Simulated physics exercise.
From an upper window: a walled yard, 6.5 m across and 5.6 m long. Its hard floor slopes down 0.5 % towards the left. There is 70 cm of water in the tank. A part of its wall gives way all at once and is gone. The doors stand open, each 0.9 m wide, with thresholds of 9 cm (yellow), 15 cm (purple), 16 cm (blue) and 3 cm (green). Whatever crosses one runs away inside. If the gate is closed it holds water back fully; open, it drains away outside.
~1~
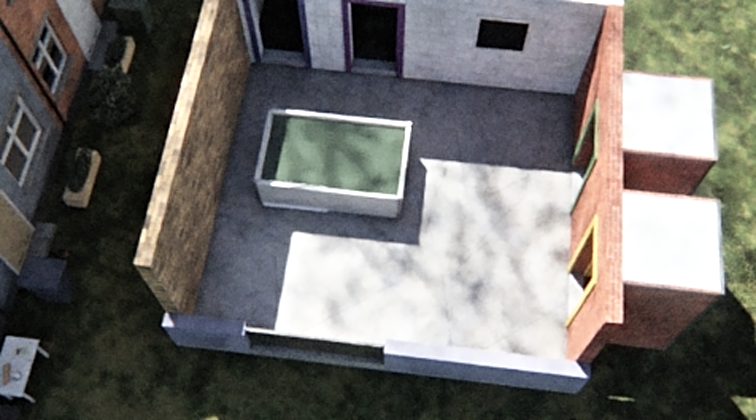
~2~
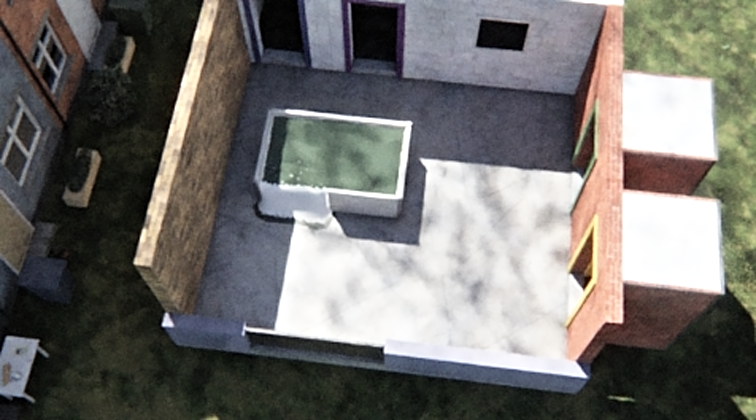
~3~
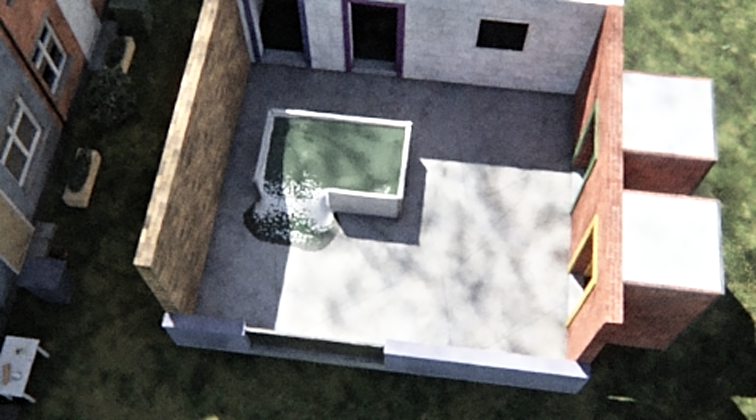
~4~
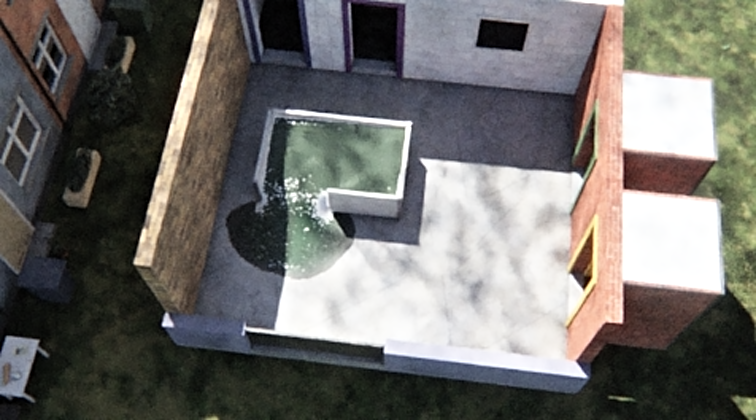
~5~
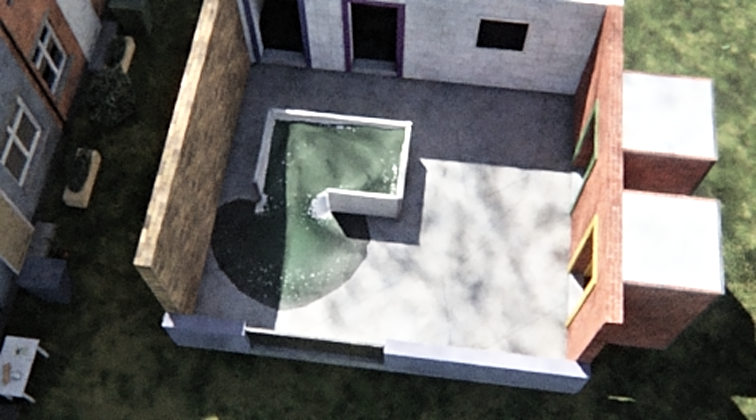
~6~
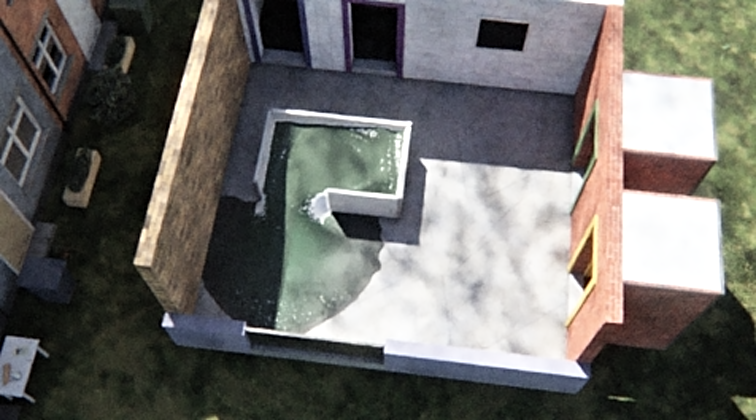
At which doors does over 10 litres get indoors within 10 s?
Within that time: At the yellow door it passes the limit; at the purple door it keeps below the limit; at the blue door it stays under the limit; at the green door it exceeds the limit.
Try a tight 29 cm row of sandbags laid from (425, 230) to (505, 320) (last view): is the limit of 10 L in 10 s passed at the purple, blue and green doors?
Against that limit: Purple not over, blue under, green not over.
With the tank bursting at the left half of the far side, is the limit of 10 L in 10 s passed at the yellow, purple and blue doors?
Against that limit: Yellow not over, purple over, blue past it.
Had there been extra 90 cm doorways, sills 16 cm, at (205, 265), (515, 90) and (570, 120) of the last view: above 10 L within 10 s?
In that order: Past it, below, under.
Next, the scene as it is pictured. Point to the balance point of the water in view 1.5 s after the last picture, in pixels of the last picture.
At about (304, 234).
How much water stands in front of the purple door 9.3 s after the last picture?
Roughly 9.0 cm deep.
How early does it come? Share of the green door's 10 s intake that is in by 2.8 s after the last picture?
Some 0 per cent by then.
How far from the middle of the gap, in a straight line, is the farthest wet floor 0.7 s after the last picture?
Roughly 3.4 m.
Then, 0.7 s after the last picture water covers 20 % of the floor and is deepest (57 cm) near (193, 317); yellow door not reached, purple door not reached, blue door not reached, green door not reached.
Then, 1.5 s after the last picture water covers 25 % of the floor and is deepest (42 cm) near (214, 271); yellow door not reached, purple door not reached, blue door not reached, green door not reached.
Then, 2.8 s after the last picture water covers 50 % of the floor and is deepest (24 cm) near (198, 298); yellow door 11 cm at the sill, 0 L in, purple door not reached, blue door not reached, green door not reached.
Then, 5.3 s after the last picture water covers 75 % of the floor and is deepest (16 cm) near (191, 327); yellow door 15 cm at the sill, 61 L in, purple door 1 cm at the sill, 0 L in, blue door 11 cm at the sill, 0 L in, green door 6 cm at the sill, 7 L in.
Then, 9.3 s after the last picture water covers 100 % of the floor and is deepest (13 cm) near (358, 136); yellow door 9 cm at the sill, 76 L in, purple door 9 cm at the sill, 0 L in, blue door 8 cm at the sill, 0 L in, green door 5 cm at the sill, 29 L in.
